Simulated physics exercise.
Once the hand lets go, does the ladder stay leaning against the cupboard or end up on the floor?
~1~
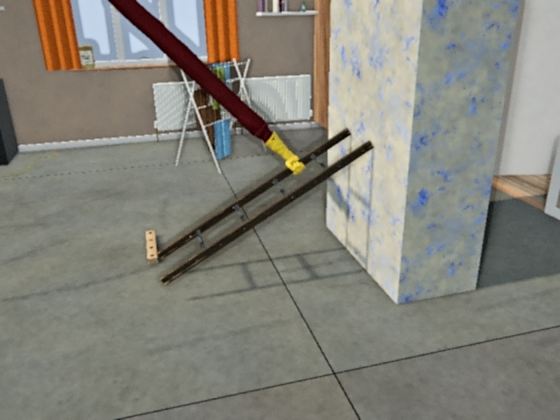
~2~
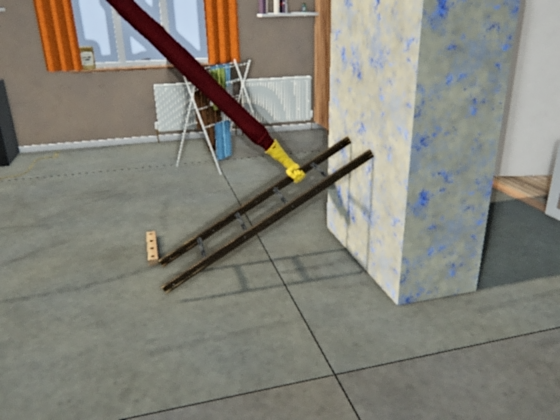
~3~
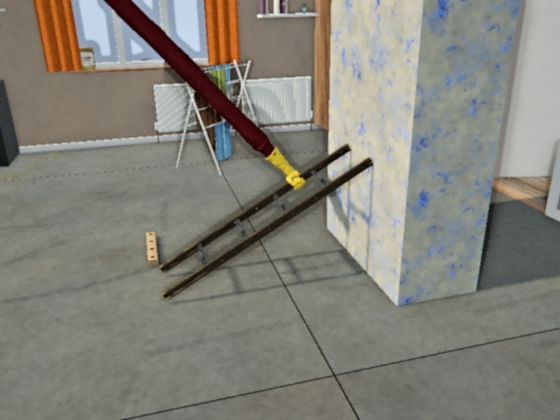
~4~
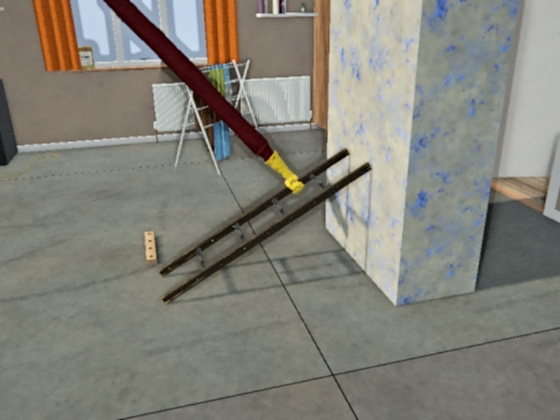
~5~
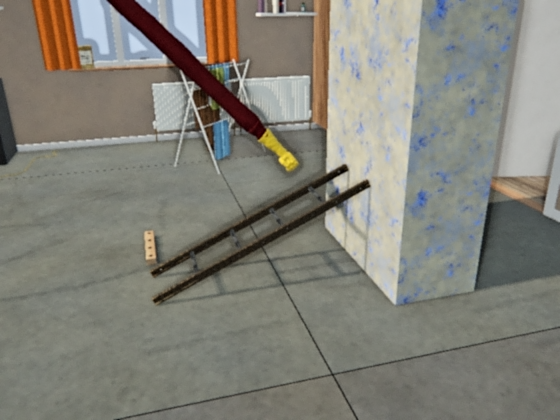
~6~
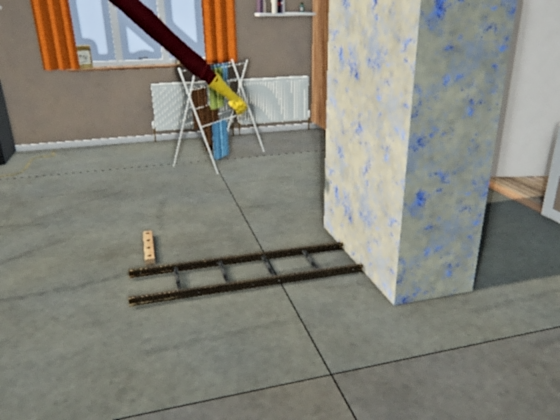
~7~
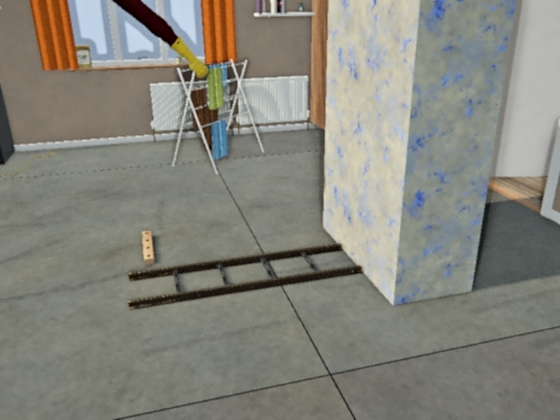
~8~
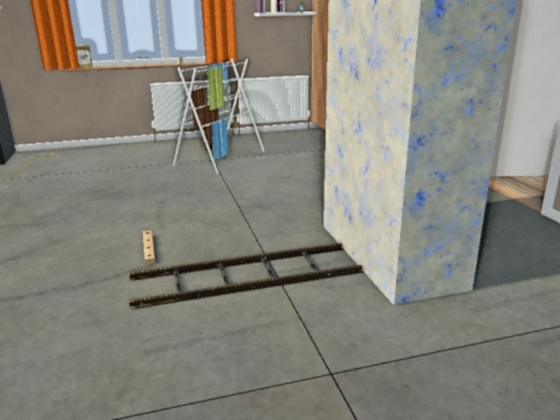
It ends up on the floor. Its feet slide out away from the cupboard and it drops flat.
A dark ladder leaning on a speckled cupboard slides down flat once a yellow hand releases it.
